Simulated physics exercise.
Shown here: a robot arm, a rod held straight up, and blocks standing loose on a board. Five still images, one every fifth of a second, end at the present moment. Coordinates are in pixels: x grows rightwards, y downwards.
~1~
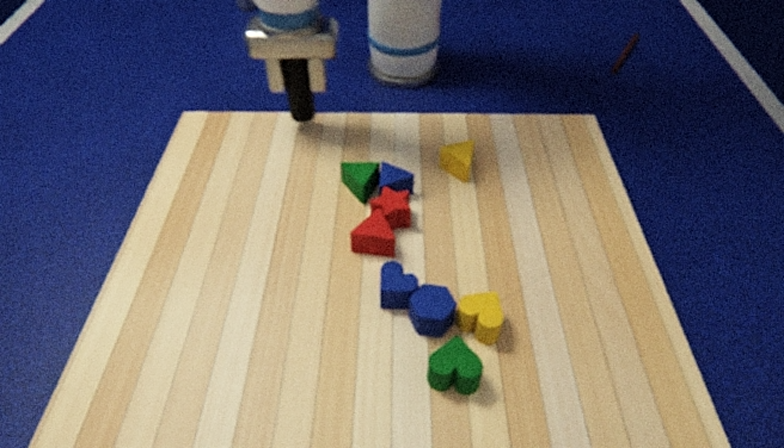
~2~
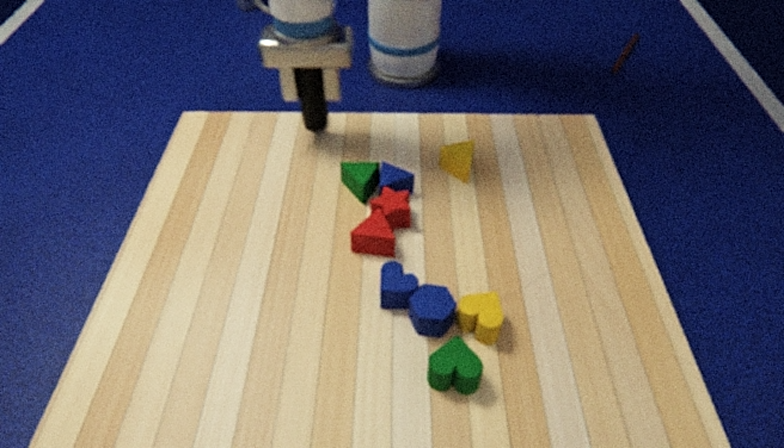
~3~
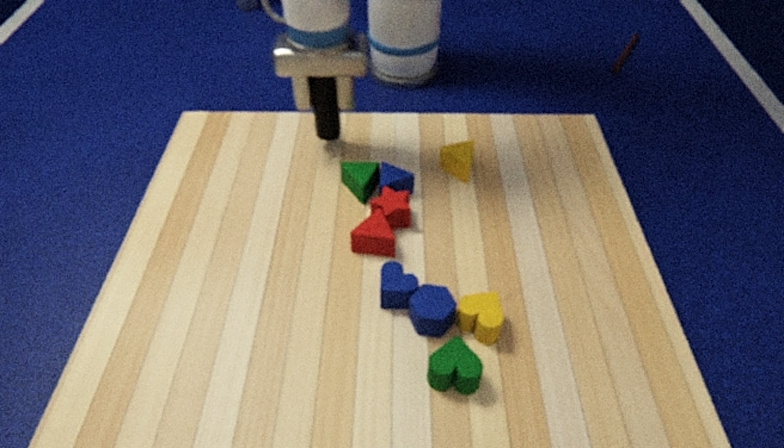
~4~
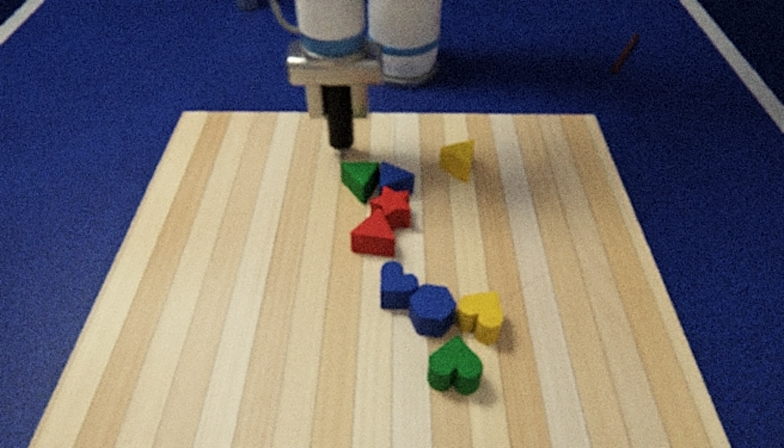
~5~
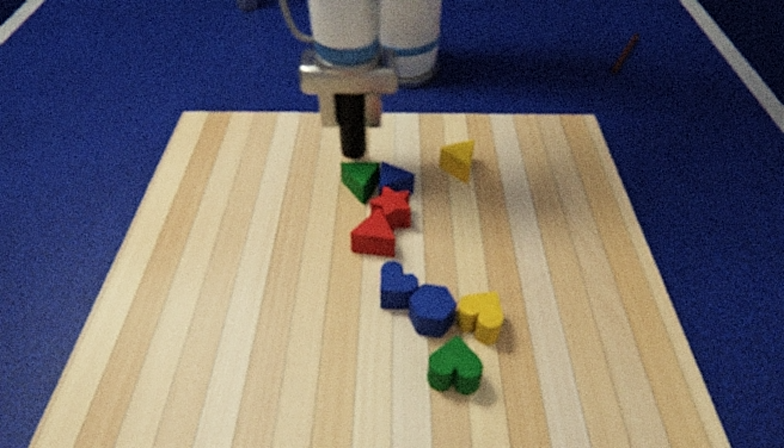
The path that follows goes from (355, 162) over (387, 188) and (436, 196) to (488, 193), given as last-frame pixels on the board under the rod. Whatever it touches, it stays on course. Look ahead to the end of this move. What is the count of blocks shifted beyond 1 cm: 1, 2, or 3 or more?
It should be two.
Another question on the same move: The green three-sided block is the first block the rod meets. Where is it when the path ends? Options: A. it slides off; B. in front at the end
I choose A.
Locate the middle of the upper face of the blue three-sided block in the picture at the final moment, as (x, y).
The middle of its upper face should be somewhere near (438, 197).
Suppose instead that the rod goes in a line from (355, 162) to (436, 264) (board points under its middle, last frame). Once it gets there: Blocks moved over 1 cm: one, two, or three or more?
That push would leave three or more blocks displaced by more than about 1 cm.
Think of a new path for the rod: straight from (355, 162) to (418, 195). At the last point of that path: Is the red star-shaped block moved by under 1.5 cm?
In short: Yes.
The first path, step by step. One third of the way, rod at (388, 177); green three-sided block at (362, 180), turned 35° clockwise; blue three-sided block at (407, 182), turned 45° clockwise.
Two thirds of the way, rod at (439, 185); green three-sided block at (362, 180), turned 35° clockwise; red star-shaped block at (395, 202), turned 15° clockwise; blue three-sided block at (437, 197), turned 75° clockwise.
At the end, rod at (490, 182); green three-sided block at (362, 180), turned 35° clockwise; red three-sided block still; red star-shaped block at (395, 202), turned 15° clockwise; blue three-sided block at (438, 197), turned 75° clockwise; yellow three-sided block still.
